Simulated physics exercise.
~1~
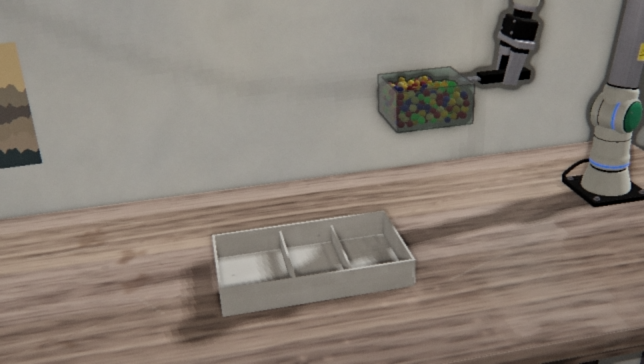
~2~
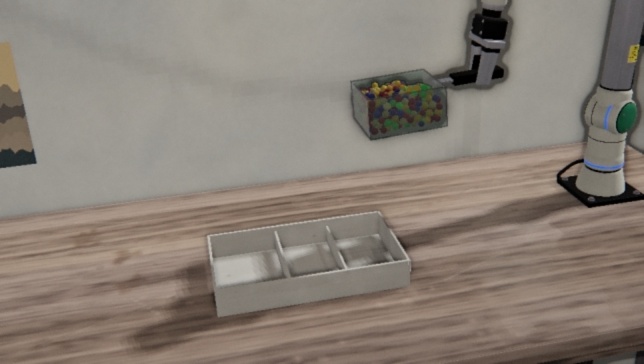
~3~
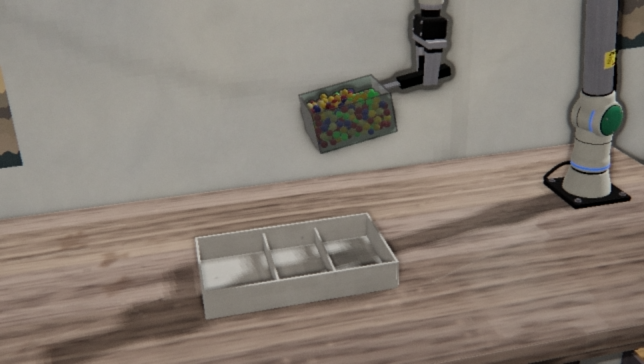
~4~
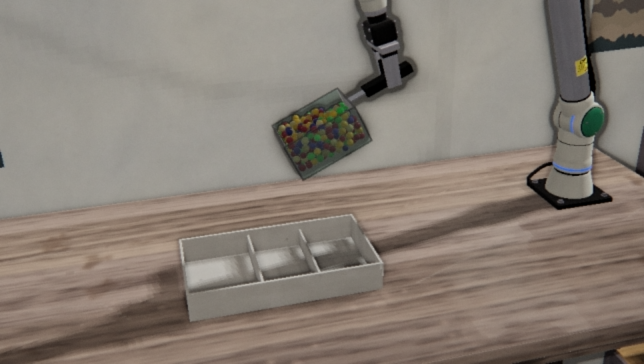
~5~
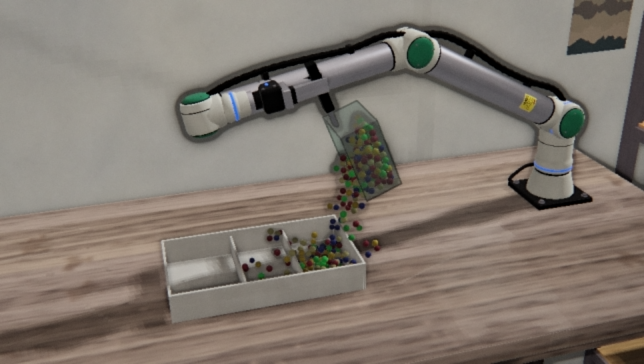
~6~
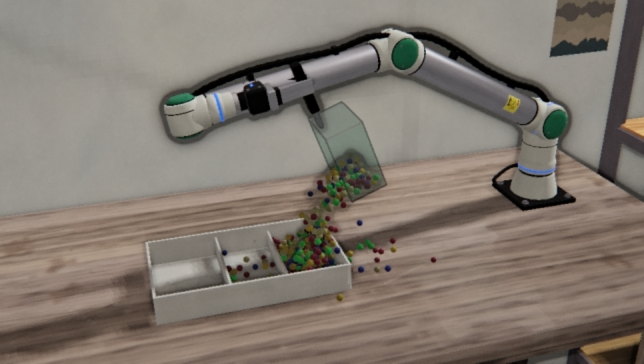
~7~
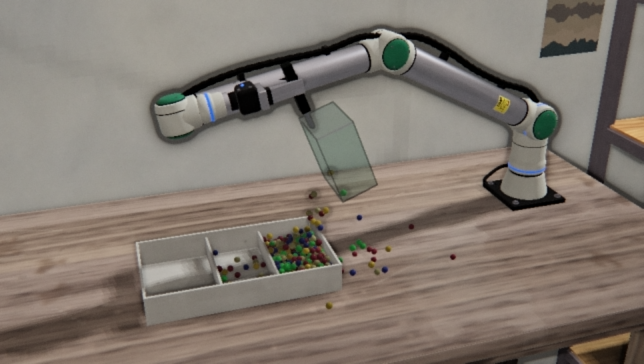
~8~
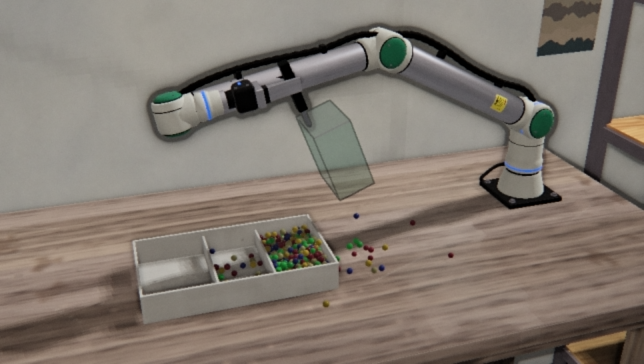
A robot arm carried a clear box of colourful round sweets left over a table and tipped it steeply, pouring them into a divided tray. Most piled up in the right-hand section, some landed in the middle, and a few scattered across the wood.
